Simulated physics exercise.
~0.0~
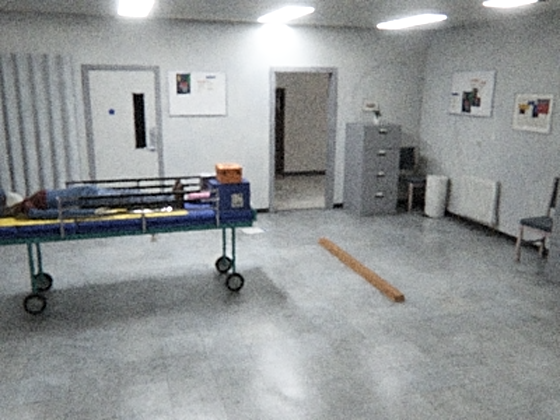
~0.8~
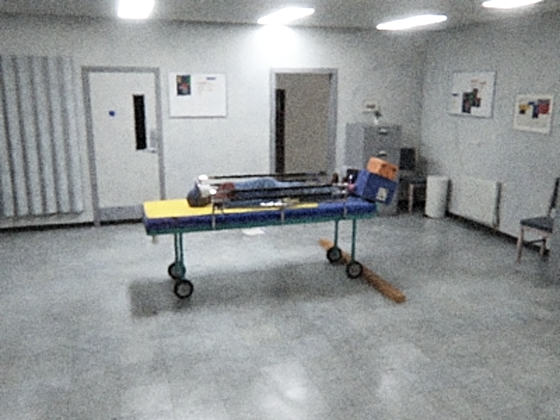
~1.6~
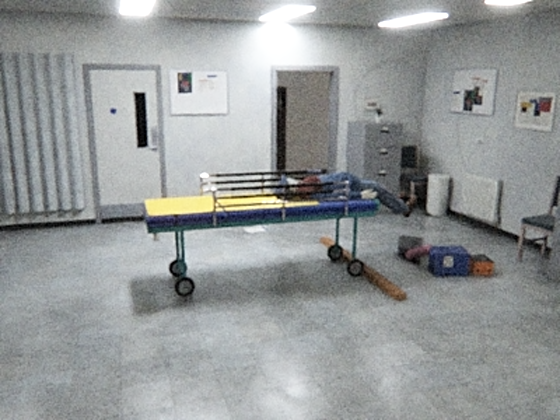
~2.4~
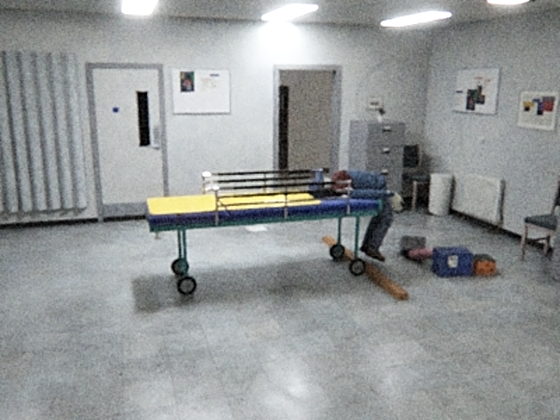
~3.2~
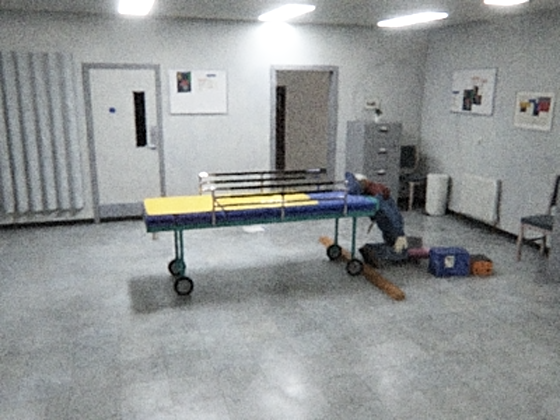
The footage shows a gurney carrying a person feet first across a room and stopping at a wooden sill on the floor. A blue holdall, orange case and other items tumble off the foot end, and the person slides forward until their legs hang over it.
